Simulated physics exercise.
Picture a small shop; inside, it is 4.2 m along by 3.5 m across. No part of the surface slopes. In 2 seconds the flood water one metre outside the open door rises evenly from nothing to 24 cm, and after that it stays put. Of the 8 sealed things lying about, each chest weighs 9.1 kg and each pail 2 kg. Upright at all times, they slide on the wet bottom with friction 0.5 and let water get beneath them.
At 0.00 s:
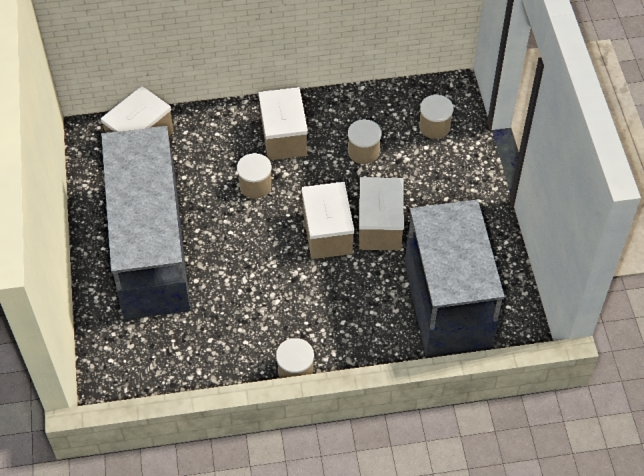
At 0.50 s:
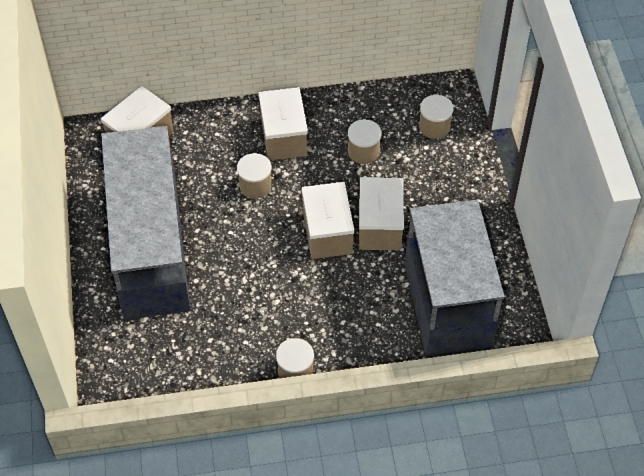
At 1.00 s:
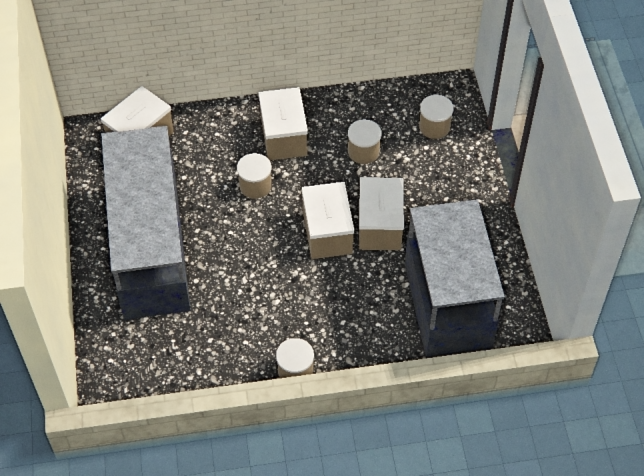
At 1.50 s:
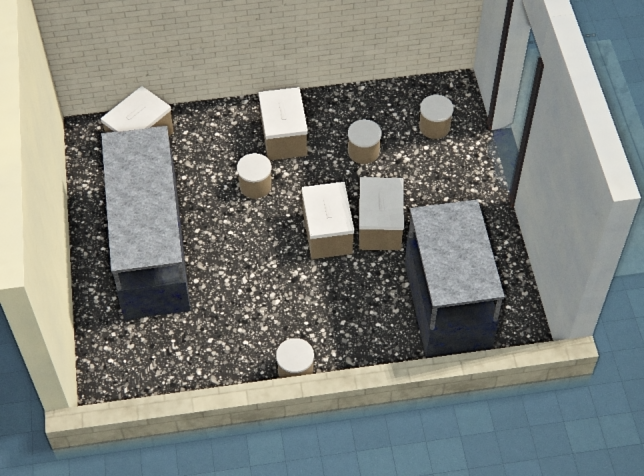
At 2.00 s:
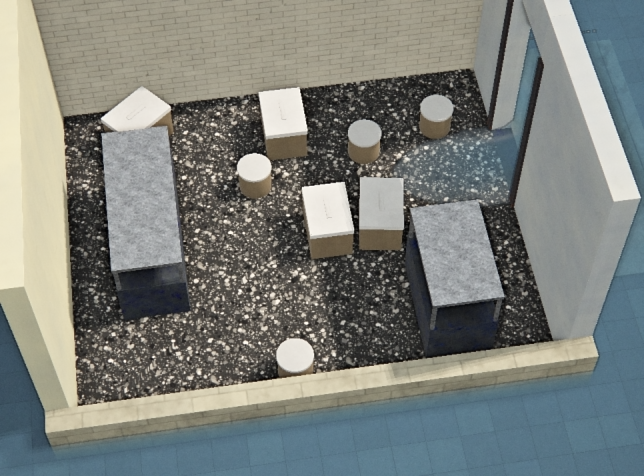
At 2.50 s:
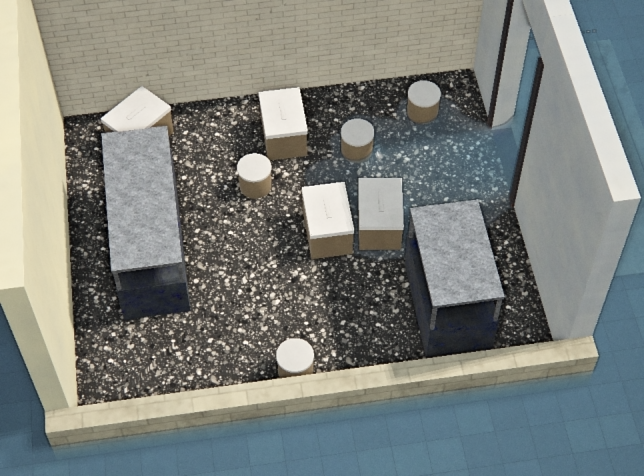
The clip opens on a small shop seen from above, its speckled floor dry among counters, boxes and round pieces. Blue water covers the paving outside, then enters through the doorway on the right and spreads inward across the floor, as two round grey-topped pieces near it shift slightly left.
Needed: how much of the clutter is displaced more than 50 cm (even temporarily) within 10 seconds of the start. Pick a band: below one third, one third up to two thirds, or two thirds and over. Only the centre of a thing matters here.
The share is two thirds and over.
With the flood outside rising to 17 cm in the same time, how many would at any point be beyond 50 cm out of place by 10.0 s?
In that case the number is 8.
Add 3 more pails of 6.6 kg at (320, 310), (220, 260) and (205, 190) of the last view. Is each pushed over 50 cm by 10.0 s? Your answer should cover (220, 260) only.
The answer is beyond the limit.
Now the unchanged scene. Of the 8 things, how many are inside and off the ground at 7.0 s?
Total: 8.
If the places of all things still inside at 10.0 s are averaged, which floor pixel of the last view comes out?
It works out to somewhere near (205, 243) on the floor.
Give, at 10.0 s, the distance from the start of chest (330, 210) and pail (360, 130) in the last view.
They've ended up 200 cm and 200 cm away, in that order.
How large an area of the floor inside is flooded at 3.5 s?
Around 7.0 m2 of it.
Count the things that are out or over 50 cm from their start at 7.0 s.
I count 7 of them.
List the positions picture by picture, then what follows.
The first picture shows a pail at (437, 107) rests on the ground; a pail at (365, 133), on the bottom; water covers 0.0 m2; 0 of 8 have shifted.
The second picture shows a pail at (437, 107) rests on the ground; a pail at (365, 133), on the bottom; 0.0 m2 under water; 0 of 8 have shifted.
The third picture shows a pail at (437, 107) rests on the ground; a pail at (365, 133), on the bottom; 0.0 m2 under water; 0 of 8 have shifted.
The fourth picture shows a pail at (437, 107), on the bottom; a pail at (365, 133) rests on the ground; 0.0 m2 under water; 0 of 8 have shifted.
The fifth picture shows a pail at (437, 107) rests on the ground; a pail at (365, 133) rests on the ground; water covers 0.7 m2; 0 of 8 have shifted.
The sixth picture shows a pail at (424, 93) rests on the ground, 21 cm from its start; a pail at (358, 132) rests on the ground, 7 cm from its start; water covers 2.3 m2; 2 of 8 have shifted.
After 3.5 s 3 of 8 are over 50 cm from their spots; 3 afloat.
After 4.5 s 6 of 8 are over 50 cm from their spots; 5 afloat.
After 7.0 s 7 of 8 are over 50 cm from their spots; 8 afloat.
After 10.0 s 7 of 8 are over 50 cm from their spots, and 7 have been at some point; 8 afloat.
